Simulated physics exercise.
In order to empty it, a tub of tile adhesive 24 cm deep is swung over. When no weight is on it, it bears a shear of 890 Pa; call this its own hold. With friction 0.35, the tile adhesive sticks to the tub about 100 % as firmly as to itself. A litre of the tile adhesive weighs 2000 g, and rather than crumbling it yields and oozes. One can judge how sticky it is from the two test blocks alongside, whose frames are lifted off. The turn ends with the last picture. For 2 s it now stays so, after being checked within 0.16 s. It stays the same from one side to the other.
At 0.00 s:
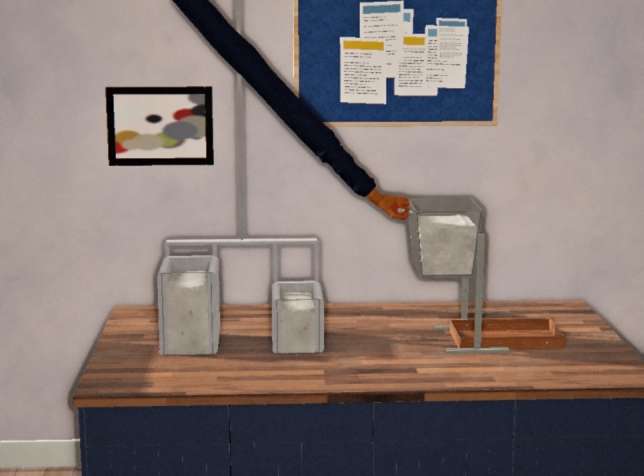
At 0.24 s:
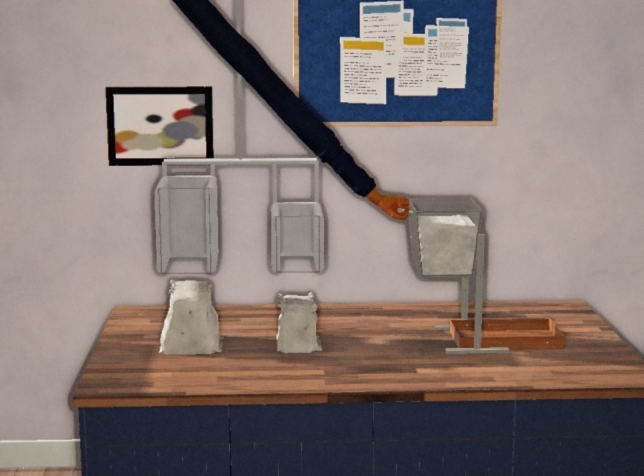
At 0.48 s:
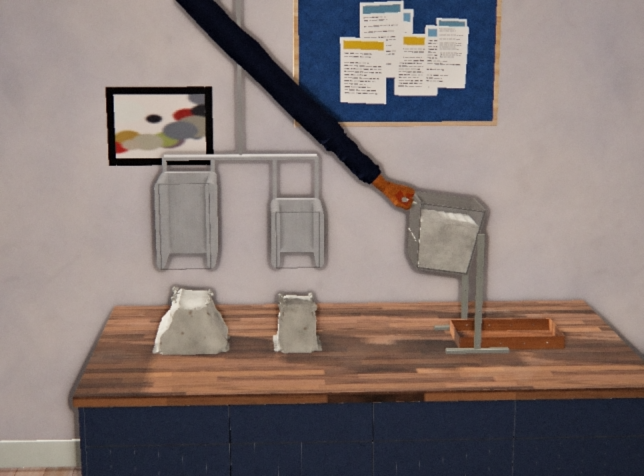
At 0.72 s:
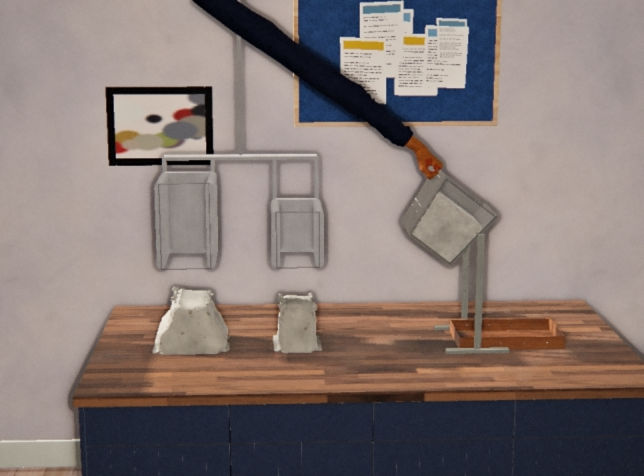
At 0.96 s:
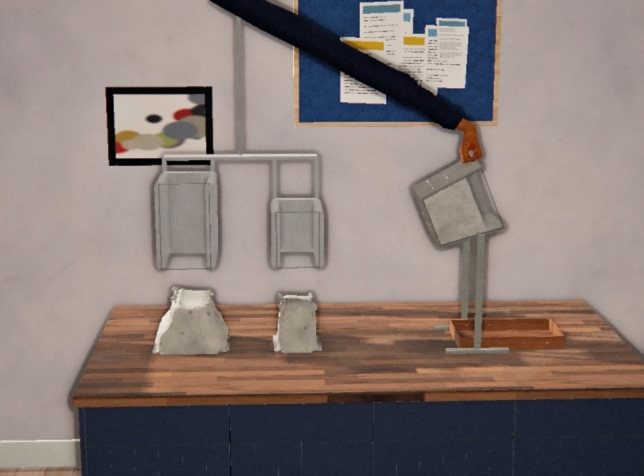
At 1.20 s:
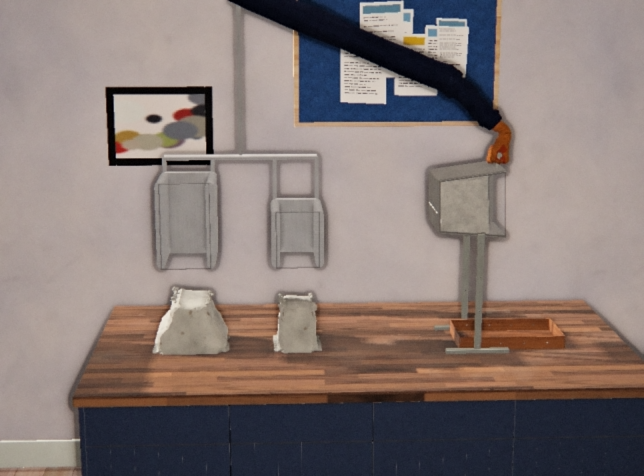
Casings rise off two grey blocks, the left sags, and a hand tips a tub rightward.
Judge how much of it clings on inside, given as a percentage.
Something like 100 % clings on inside.
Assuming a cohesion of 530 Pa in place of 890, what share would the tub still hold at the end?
I'd expect about 75 percent.
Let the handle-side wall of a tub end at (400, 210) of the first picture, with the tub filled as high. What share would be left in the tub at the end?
65 %.
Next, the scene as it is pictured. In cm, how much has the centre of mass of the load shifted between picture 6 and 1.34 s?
The shift is near 0 cm.
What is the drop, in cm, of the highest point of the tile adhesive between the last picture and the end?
0 cm.
After 1.34 s, the tub is at 88 degrees and holds 100 %.
After 1.51 s, the tub is at 88 degrees and holds 100 %.
After 1.68 s, the tub is at 88 degrees and holds 100 %.
After 1.85 s, the tub is at 88 degrees and holds 100 %.
After 3.20 s, at the end, the tub is at 88 degrees and holds 100 %.
